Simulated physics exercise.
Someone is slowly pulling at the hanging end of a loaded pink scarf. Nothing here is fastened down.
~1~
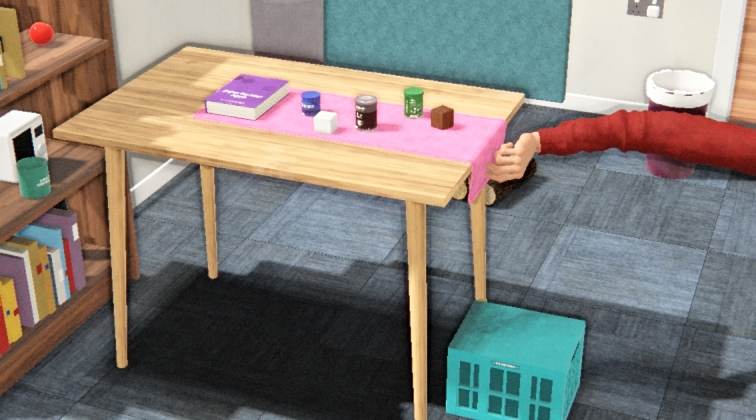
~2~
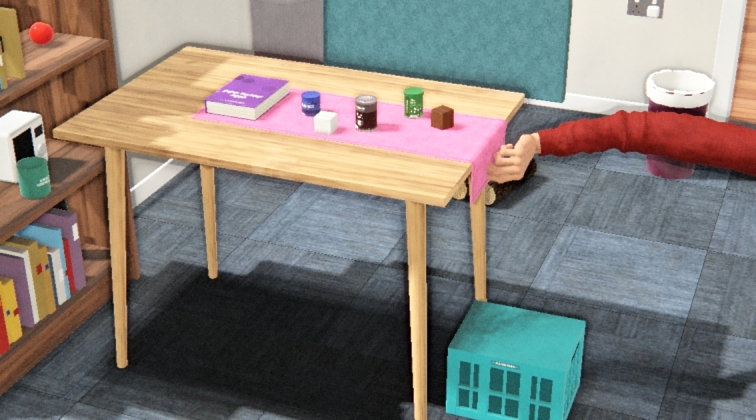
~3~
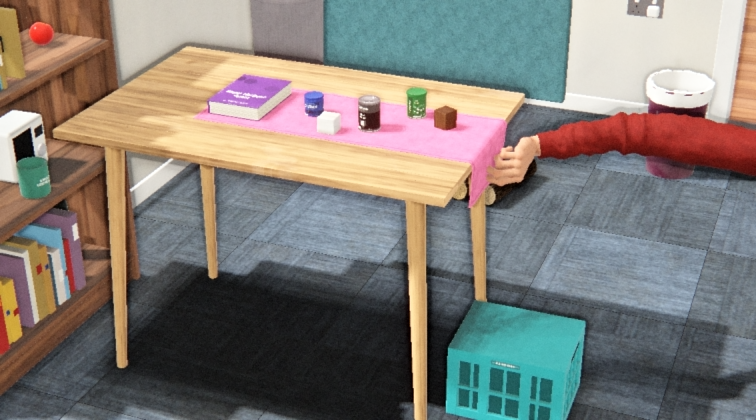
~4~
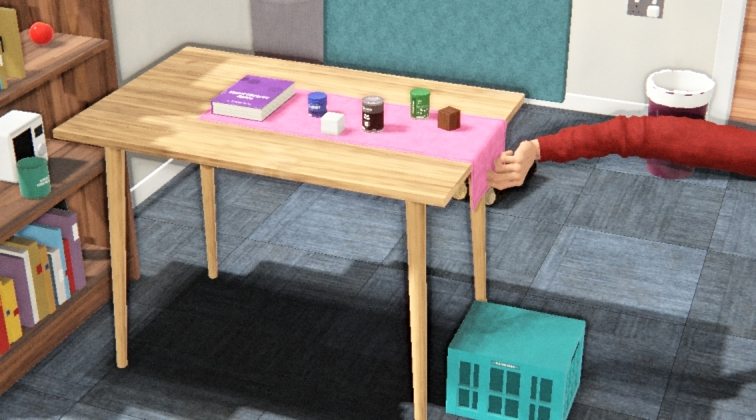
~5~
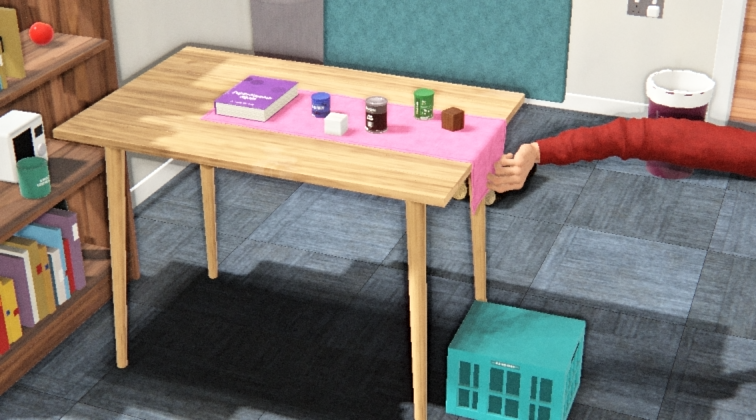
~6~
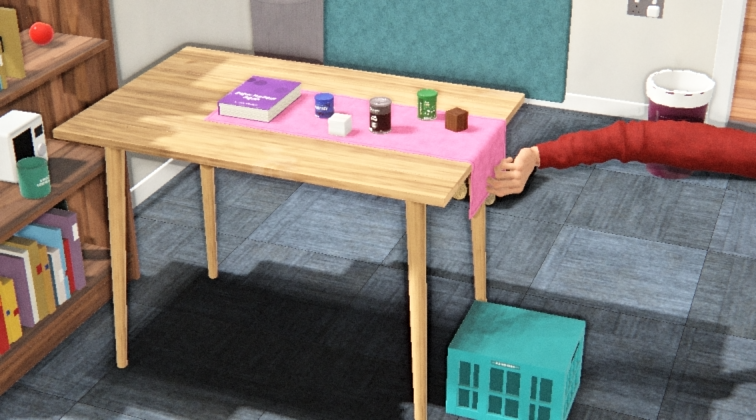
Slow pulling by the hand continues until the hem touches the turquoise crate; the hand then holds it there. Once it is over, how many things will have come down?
Lost over the edge: Four.
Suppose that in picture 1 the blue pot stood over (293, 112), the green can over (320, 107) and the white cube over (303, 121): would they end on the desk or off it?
For the blue pot it's staying, for the green can it's staying, for the white cube it's staying.
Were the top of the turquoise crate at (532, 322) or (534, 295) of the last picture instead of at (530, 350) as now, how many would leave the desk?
3 and 2.
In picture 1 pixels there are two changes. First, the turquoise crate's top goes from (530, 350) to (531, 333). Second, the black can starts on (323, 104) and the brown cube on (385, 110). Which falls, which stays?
Black can: Safe; brown cube: Lost.
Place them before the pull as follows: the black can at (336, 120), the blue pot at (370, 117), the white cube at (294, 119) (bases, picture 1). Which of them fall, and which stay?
In the end the black can is no longer on top, the blue pot is no longer on top, and the white cube is still on top.
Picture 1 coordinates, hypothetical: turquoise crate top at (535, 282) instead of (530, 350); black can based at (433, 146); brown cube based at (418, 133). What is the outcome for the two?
As for the black can, it leaves the top; as for the brown cube, it leaves the top.
Soon after, hem near (487, 257); brown cube gone.
After that, hem near (487, 299); brown cube, green can and black can gone.
In the end, hem on the crate; brown cube, green can, black can and white cube gone. It carries off four.
